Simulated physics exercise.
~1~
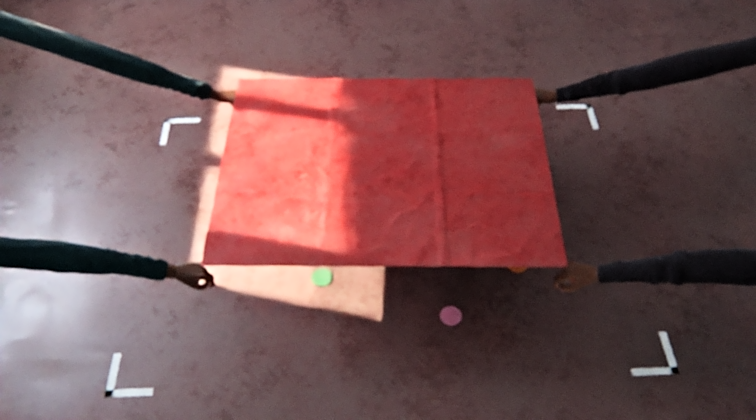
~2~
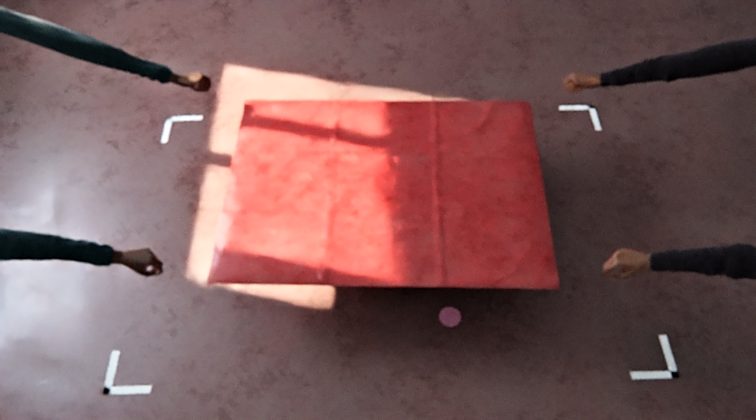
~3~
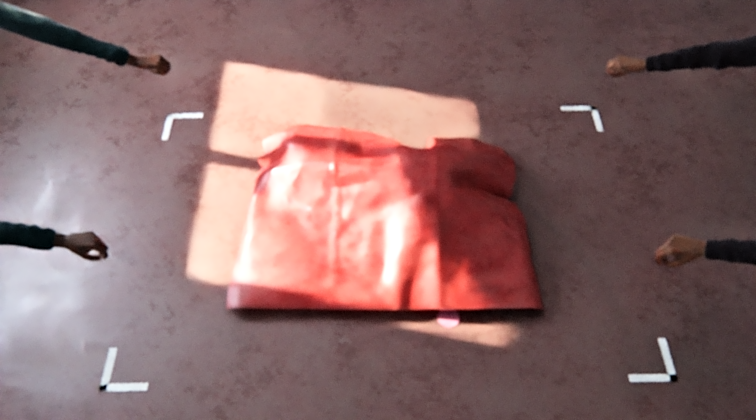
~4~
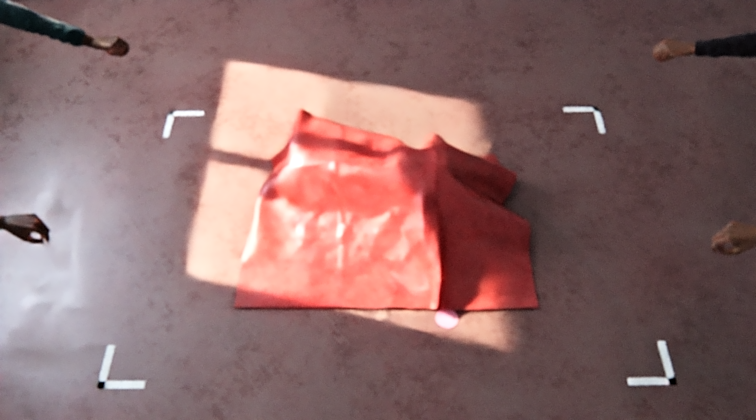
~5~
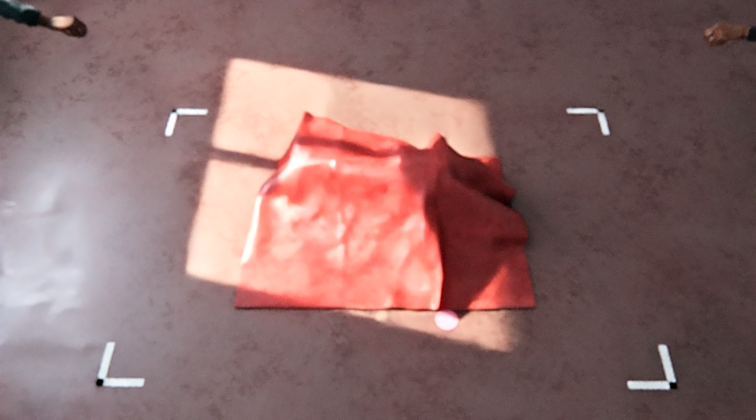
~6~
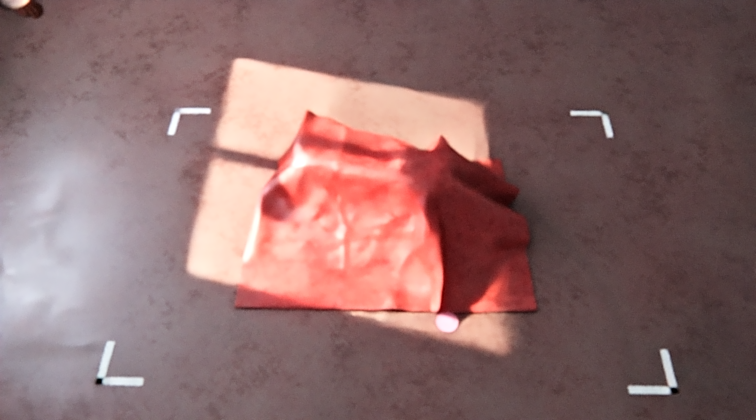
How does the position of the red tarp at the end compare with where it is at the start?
At the start the tarp is held up in the hands and appears higher in the view. By the end it has dropped and rests draped over the things on the floor, a little lower in the view.
